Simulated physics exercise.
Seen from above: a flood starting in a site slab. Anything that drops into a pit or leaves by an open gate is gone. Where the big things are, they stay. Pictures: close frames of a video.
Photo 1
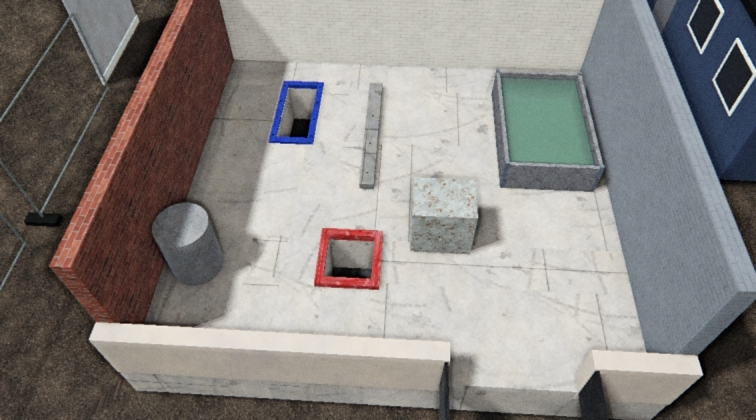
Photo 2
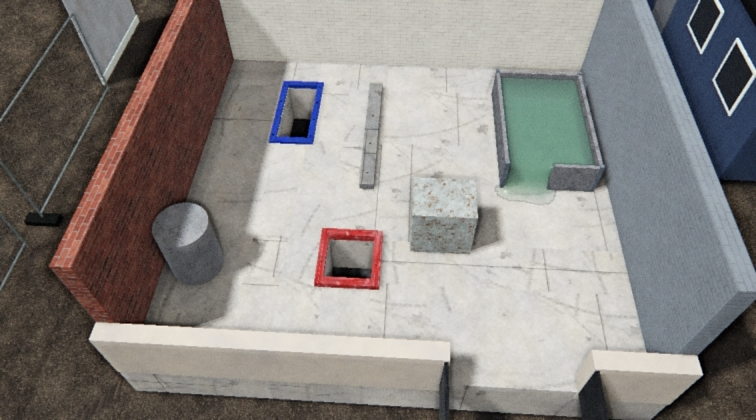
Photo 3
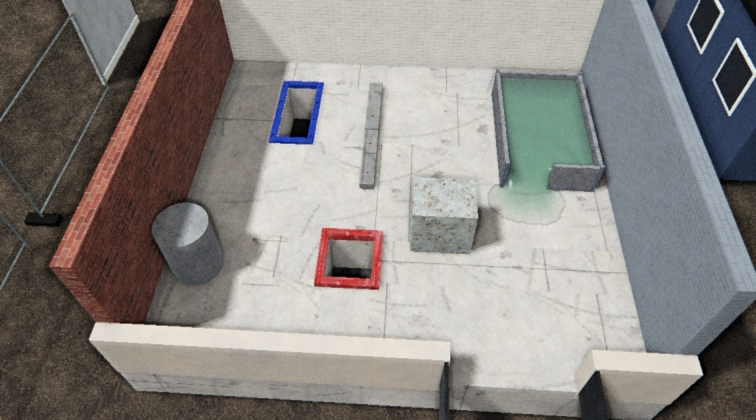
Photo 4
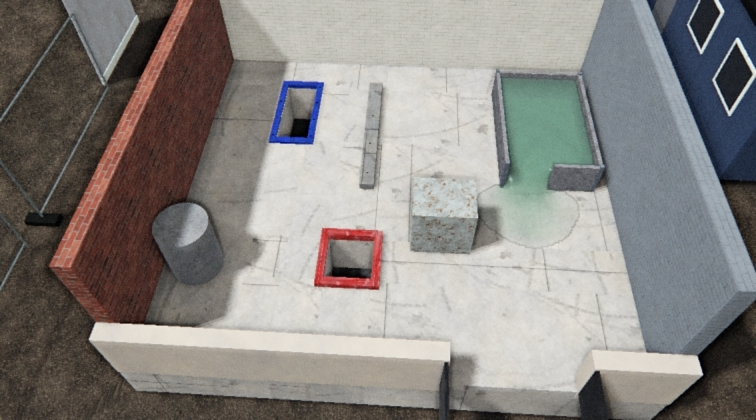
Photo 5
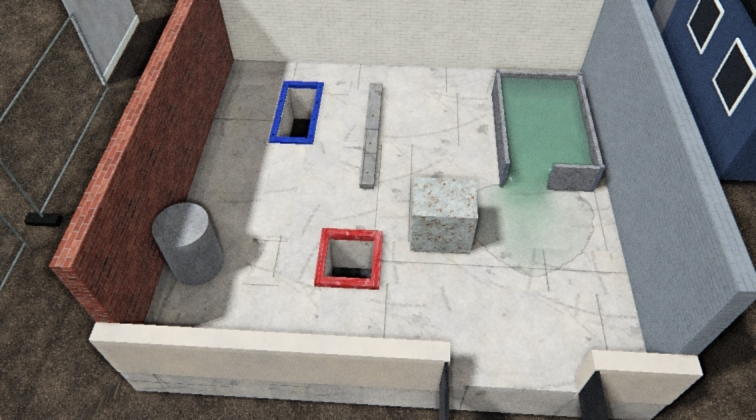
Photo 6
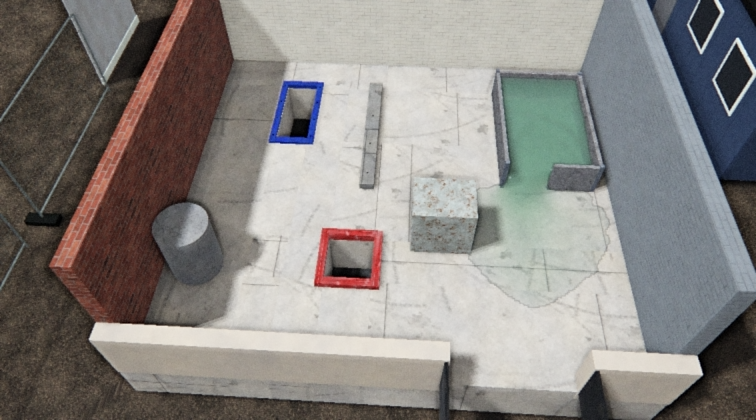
On a walled concrete slab with red- and blue-rimmed holes, a gap opened in the front of the tank at right, and greenish water poured out, spreading forward across the floor past the speckled block.
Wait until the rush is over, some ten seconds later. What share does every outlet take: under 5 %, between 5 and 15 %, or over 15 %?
The gate accounts for a substantial part - beyond fifteen per cent. The blue pit accounts for a negligible part - below five per cent. The red pit accounts for a negligible part - below five per cent.
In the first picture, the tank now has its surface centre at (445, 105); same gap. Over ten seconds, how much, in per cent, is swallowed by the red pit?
I'd put the red pit near 10 per cent of the whole.
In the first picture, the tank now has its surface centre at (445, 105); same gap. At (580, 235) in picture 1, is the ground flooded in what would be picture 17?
There: Under water.
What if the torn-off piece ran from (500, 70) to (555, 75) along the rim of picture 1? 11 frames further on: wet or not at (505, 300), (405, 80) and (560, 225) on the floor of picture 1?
Taking them in order, I'd say not reached, swamped and not reached.
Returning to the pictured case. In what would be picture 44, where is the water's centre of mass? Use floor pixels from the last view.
Close to (515, 210).
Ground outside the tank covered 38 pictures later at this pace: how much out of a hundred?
Estimate: Some 30 in a hundred.
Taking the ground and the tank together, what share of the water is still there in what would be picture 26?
Some 82 parts in a hundred have not run off.
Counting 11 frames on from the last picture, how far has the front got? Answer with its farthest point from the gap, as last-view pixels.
I'd point to (363, 361).
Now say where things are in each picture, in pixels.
In the first picture, still water in the water tank at (545, 119).
In the second picture, the front is at (550, 196), out from the gap at (527, 180).
In the third picture, the front is at (546, 219), out from the gap at (526, 181).
In the fourth picture, water pours out at (526, 181) and has run to (534, 244).
In the fifth picture, the front is at (529, 270), out from the gap at (526, 181).
In the sixth picture, water pours out at (527, 180) and has run to (529, 299).
A moment on, water covers 20 % of the floor; the gate 0 %, the blue pit 0 %, the red pit 0 %.
Next, water covers 25 % of the floor; the gate 6 %, the blue pit 0 %, the red pit 0 %.
Then, water covers 25 % of the floor; the gate 17 %, the blue pit 0 %, the red pit 0 %.
Later, water covers 30 % of the floor; the gate 33 %, the blue pit 0 %, the red pit 0 %.
In the end, water covers 40 % of the floor; the gate 48 %, the blue pit 0 %, the red pit 0 %.
